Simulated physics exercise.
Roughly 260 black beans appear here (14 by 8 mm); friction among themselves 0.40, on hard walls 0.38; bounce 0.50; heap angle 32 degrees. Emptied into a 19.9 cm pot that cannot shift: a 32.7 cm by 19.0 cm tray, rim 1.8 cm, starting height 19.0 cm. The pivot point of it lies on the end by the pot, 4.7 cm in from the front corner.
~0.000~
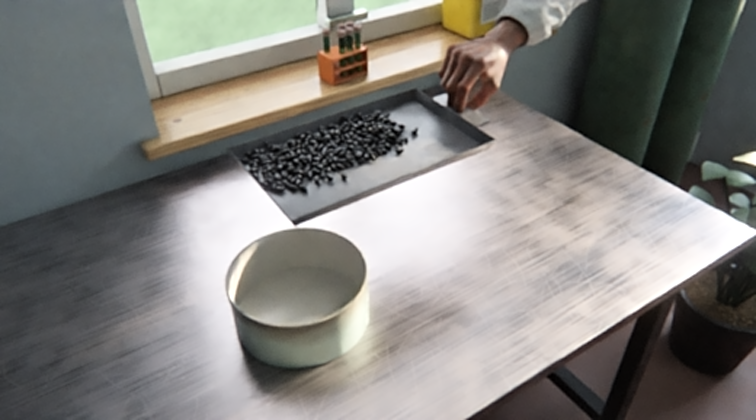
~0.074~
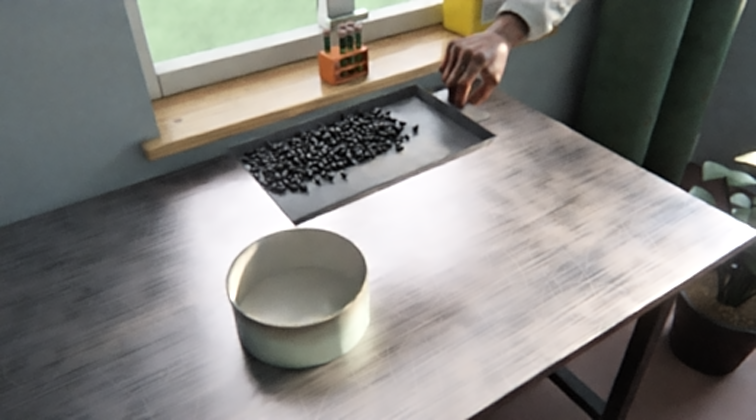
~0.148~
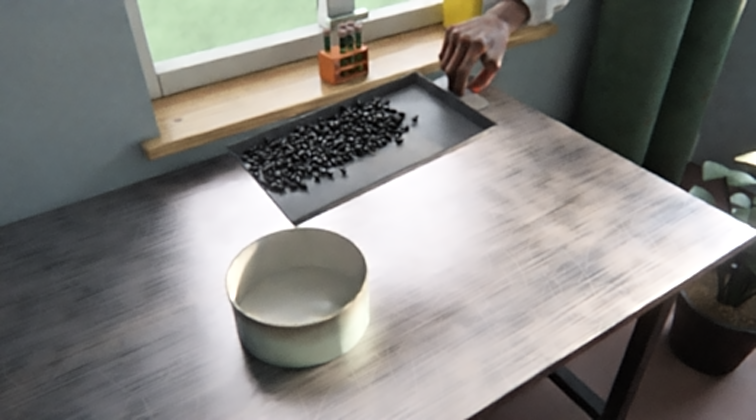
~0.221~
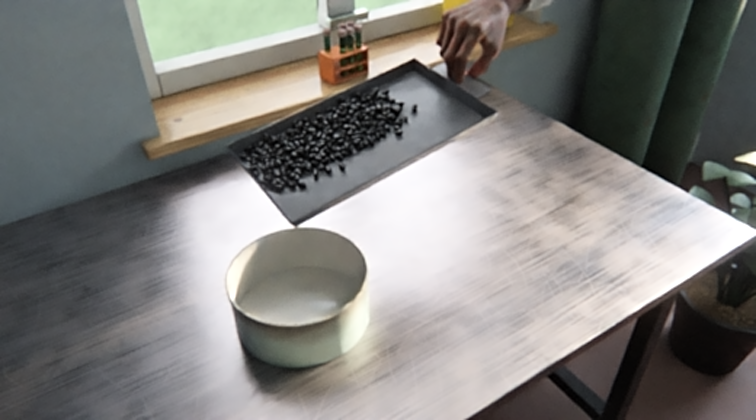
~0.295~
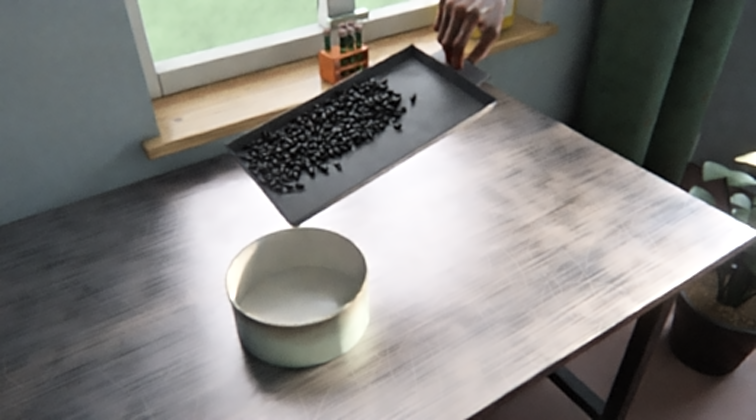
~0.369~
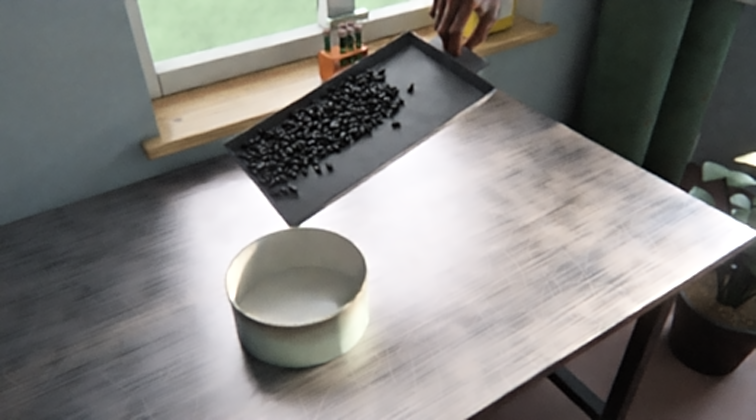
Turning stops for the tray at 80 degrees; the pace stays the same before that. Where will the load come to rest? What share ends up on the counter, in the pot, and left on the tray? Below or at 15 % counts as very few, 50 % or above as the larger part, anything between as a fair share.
Counter - a fair share, pot - the larger part, tray - very few.
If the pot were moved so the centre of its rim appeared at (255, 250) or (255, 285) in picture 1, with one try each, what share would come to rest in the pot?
Try one: ~ 70 %; try two: ~ 90 %.
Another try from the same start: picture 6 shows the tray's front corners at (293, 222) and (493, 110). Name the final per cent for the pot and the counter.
You'd end with pot at 100 and counter at 0.
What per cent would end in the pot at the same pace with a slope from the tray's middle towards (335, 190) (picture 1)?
Estimate: Some 100 per cent.
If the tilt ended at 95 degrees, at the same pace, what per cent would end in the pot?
I'd say close to 75 percent.
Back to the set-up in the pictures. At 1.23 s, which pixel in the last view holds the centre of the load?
By then the middle of the load sits around (260, 228).
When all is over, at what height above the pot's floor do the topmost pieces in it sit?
Close to 2.5 cm up.
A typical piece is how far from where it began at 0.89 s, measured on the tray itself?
About 10 cm.
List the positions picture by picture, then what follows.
The first frame shows tray tilt 0 degrees, front corners at (293, 215) and (489, 139); middle of the pieces at (332, 146); pot at (297, 272).
The second frame shows tray tilt 1 degrees, front corners at (294, 216) and (490, 135); middle of the pieces at (333, 144).
The third frame shows tray tilt 5 degrees, front corners at (293, 216) and (491, 124), lowest corner left front; middle of the pieces at (332, 139).
The fourth frame shows tray tilt 9 degrees, front corners at (292, 217) and (491, 112), lowest corner left front; middle of the pieces at (330, 133).
The fifth frame shows tray tilt 13 degrees, front corners at (292, 218) and (490, 100), lowest corner left front; middle of the pieces at (329, 128).
The sixth frame shows tray tilt 18 degrees, front corners at (291, 220) and (489, 88), lowest corner left front; middle of the pieces at (326, 129); pot at (297, 272). Its pace works out near 55 degrees a second.
Then, at 0.89 s, tilt 47 degrees; the tray holds 90 %, the pot 0 %.
After 1.23 s, tilt 67 degrees; the tray holds 45 %, the pot 30 %.
Then, at 1.67 s, tilt 80 degrees; the tray holds 5 %, the pot 70 %.
At rest (3.0 s), counter 25 %, pot 75 %, tray 0 %.
